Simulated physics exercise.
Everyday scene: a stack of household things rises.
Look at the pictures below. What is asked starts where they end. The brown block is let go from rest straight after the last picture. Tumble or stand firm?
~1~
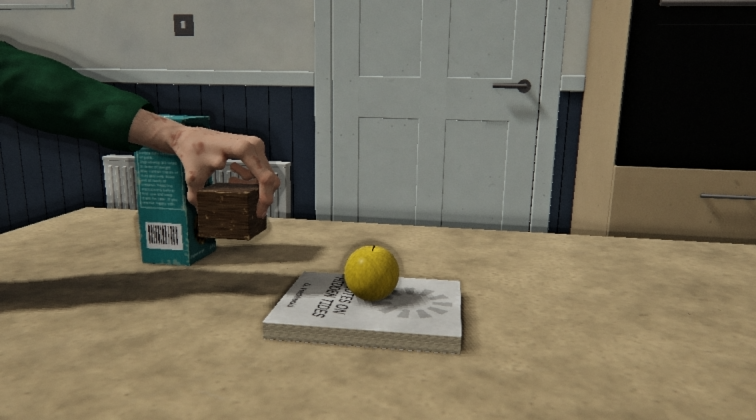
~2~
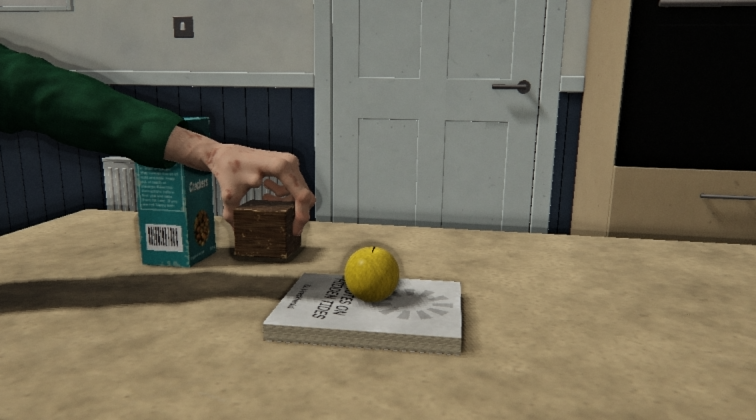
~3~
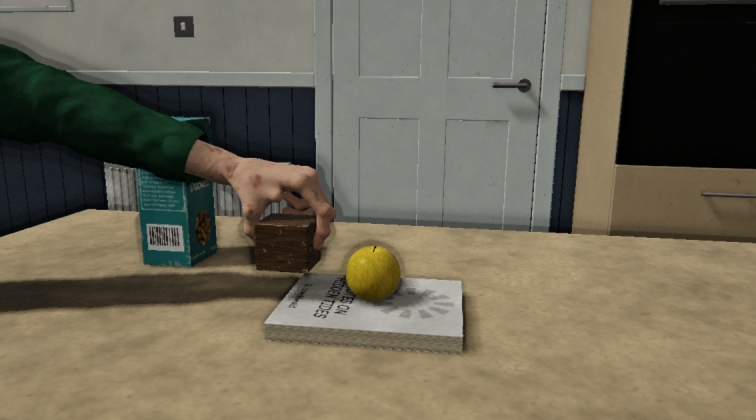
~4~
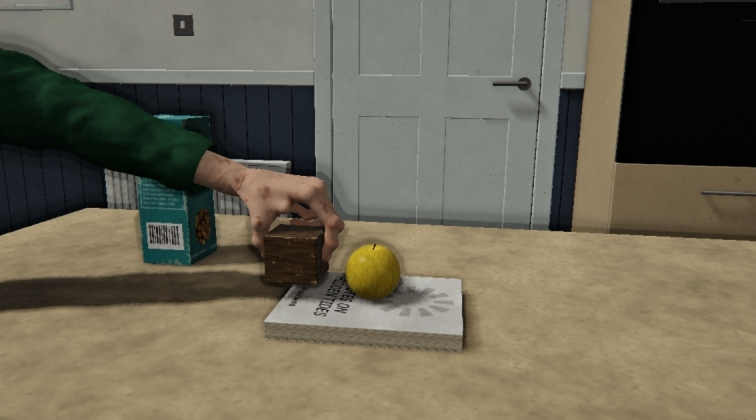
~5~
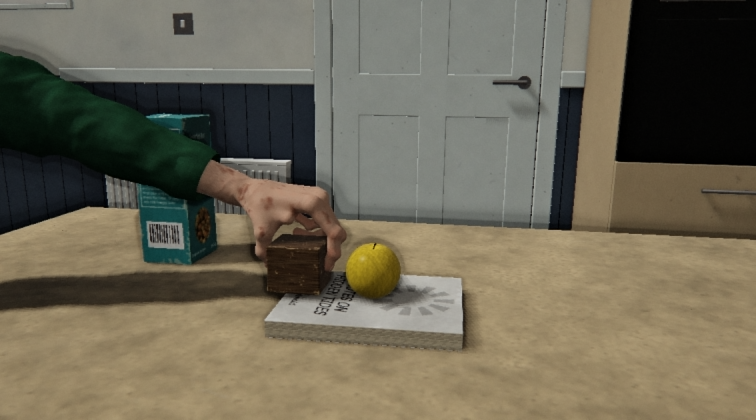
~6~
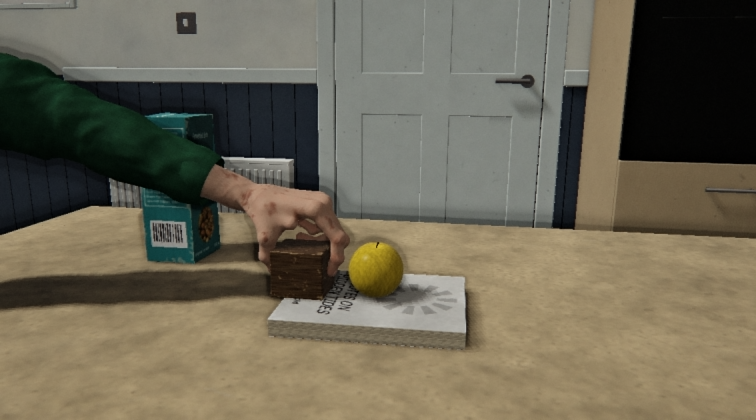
Safe.
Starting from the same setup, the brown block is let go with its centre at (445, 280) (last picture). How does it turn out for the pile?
Afterwards the pile remains stable.
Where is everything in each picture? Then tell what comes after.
The first picture shows still above its spot; brown block (233, 210); yellow apple (372, 273).
The second picture shows still above its spot; brown block (269, 228); white book (372, 309).
The third picture shows still above its spot; brown block (289, 242); turquoise carton (177, 190).
The fourth picture shows still above its spot; brown block (297, 254); yellow apple (373, 272).
The fifth picture shows still above its spot; brown block (300, 263); white book (373, 305).
The sixth picture shows set down, still held; brown block (303, 268); turquoise carton (181, 187).
Then, 1.10 s after the last picture, nothing has stirred.
Then, 2.30 s after the last picture, brown block resting near (303, 269).
At rest, all 4 in place. Seen from the same camera at the end, brown block near (303, 269). The pile holds.
